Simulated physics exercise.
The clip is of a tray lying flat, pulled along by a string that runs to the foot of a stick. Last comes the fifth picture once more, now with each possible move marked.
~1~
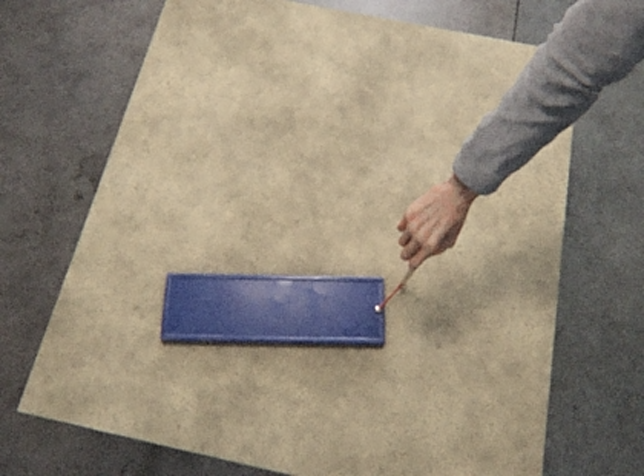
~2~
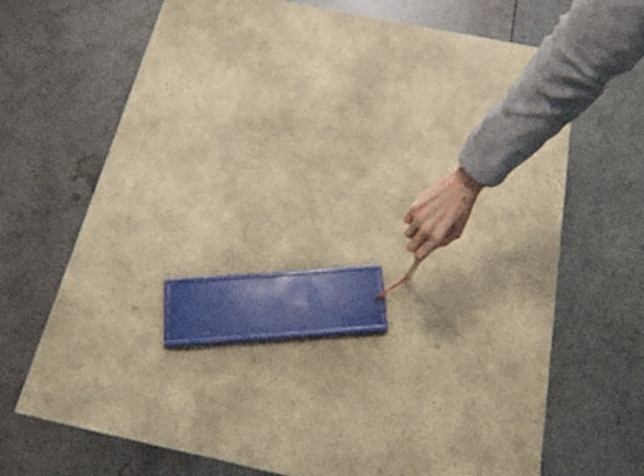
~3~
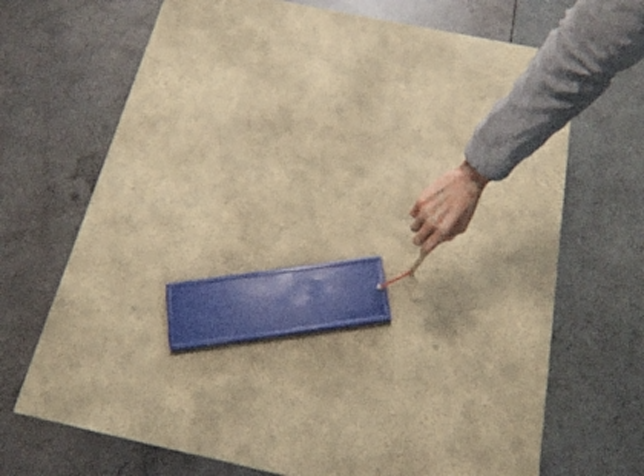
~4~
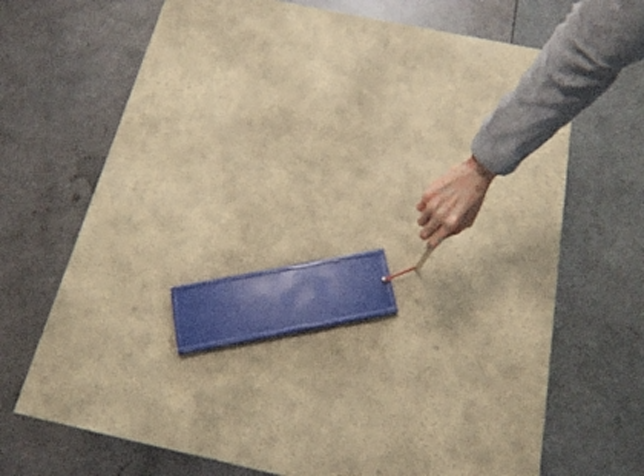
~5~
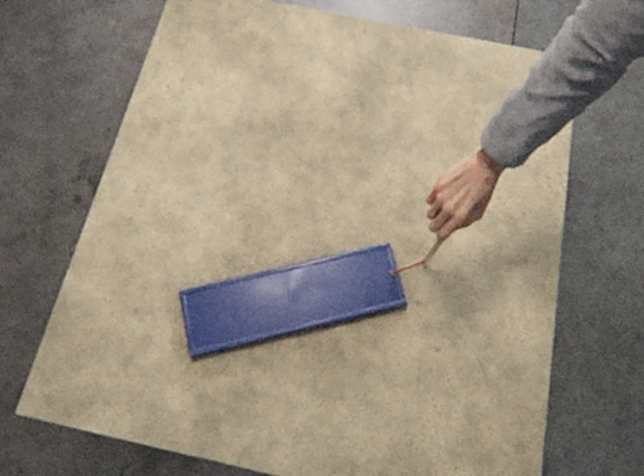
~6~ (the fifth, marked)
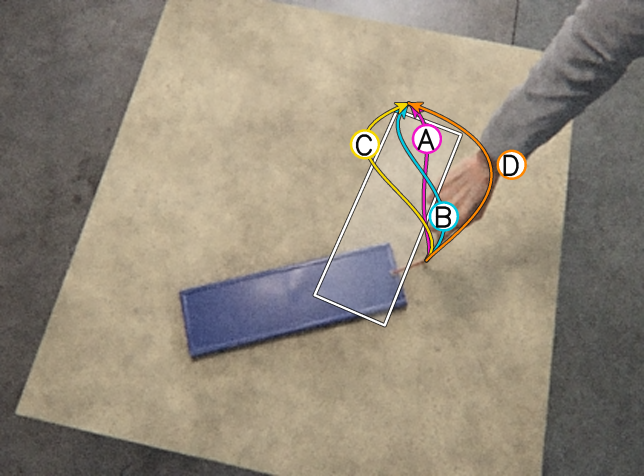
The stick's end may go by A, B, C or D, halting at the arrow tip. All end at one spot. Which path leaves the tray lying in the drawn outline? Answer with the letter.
Take D.
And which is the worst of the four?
Path C.
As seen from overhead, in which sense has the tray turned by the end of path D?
Anticlockwise.
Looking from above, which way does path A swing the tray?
Anticlockwise.
On the marked copy, A from (426, 260) via (425, 178) to (411, 105); B from (426, 260) via (427, 179) to (407, 105); C from (426, 260) via (380, 173) to (409, 103); D from (426, 260) via (491, 176) to (409, 103); the outline at (391, 211).
Following D. Soon after the start, foot of the stick (482, 204), middle of the tray (366, 263).
Later, foot of the stick (470, 136), middle of the tray (398, 230).
In the end, foot of the stick (409, 104), middle of the tray (390, 212); it lies in the outline.
As for the rest, A leaves its middle at (359, 210); B leaves its middle at (353, 208); C leaves its middle at (338, 200).
